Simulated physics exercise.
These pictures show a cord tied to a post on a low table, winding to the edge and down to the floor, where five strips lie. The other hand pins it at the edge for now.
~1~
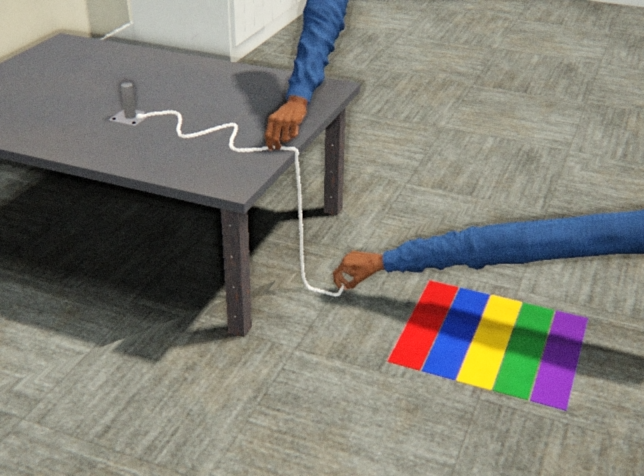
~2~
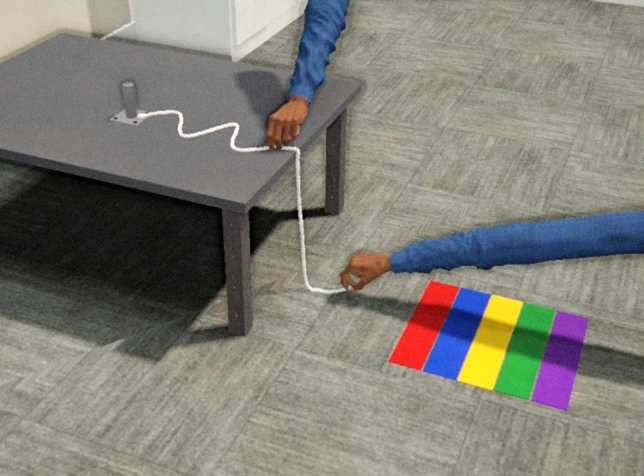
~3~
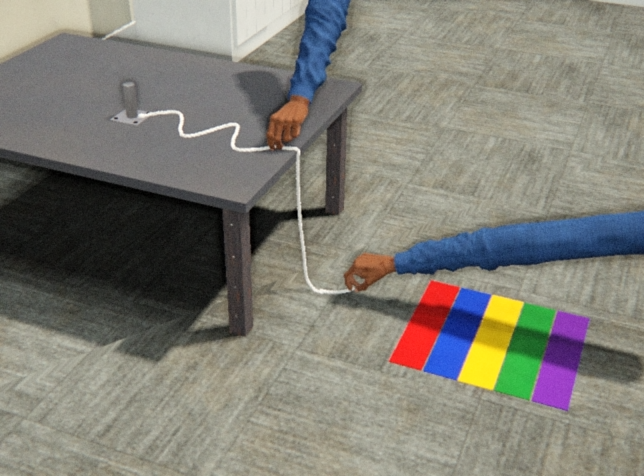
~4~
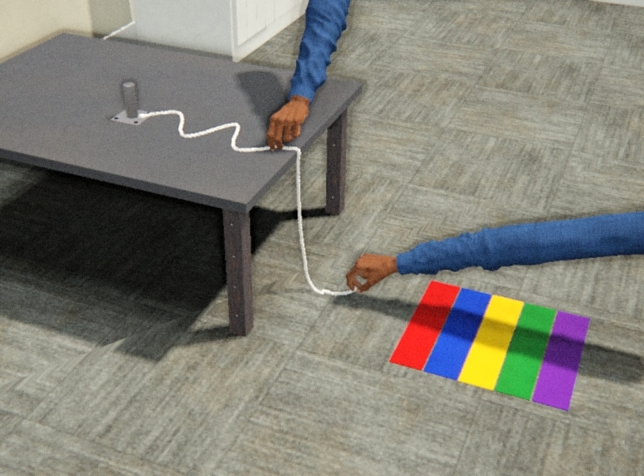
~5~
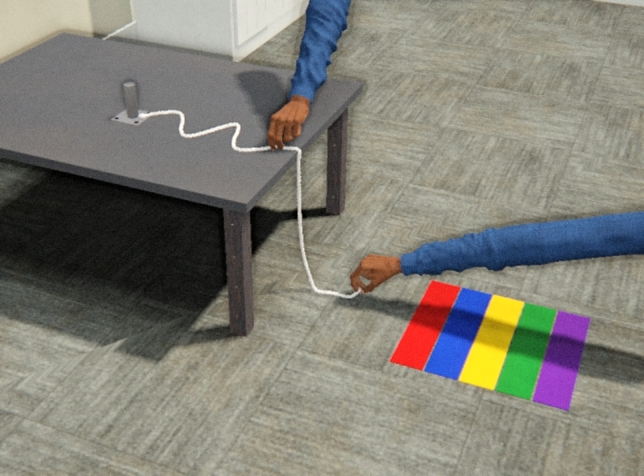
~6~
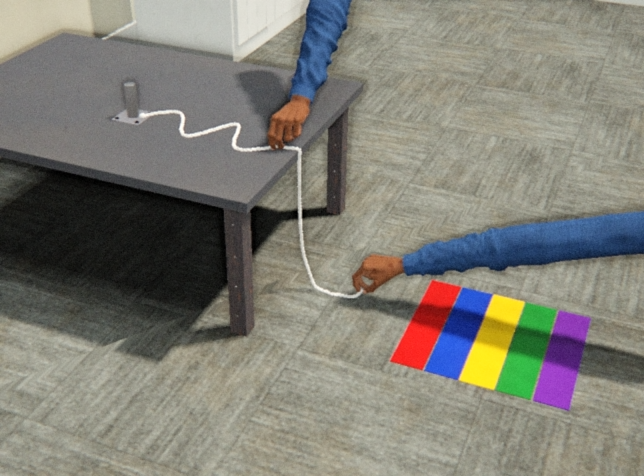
The video shows a white cord running from a post on a low table over its edge, pinned there by one hand, while another hand near the floor draws the cord's end very slightly right, beside five colored strips.
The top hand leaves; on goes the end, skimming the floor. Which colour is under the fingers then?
The purple one.
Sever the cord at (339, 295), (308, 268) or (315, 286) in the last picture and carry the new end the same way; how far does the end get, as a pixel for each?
In that order: (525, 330), (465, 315) and (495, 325).
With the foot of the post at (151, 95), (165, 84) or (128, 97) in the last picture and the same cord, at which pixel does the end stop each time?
Near (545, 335), (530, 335) and (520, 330).
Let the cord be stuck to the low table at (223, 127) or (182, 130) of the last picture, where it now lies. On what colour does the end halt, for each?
One after the other, yellow; green.
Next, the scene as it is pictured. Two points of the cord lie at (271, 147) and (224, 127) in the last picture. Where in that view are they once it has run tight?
At (358, 192), then (265, 143).
Soon after, end near (507, 326); over yellow.
After that, end near (543, 335); over green.
At the stop, end near (565, 341); over purple. It halts on the purple strip.
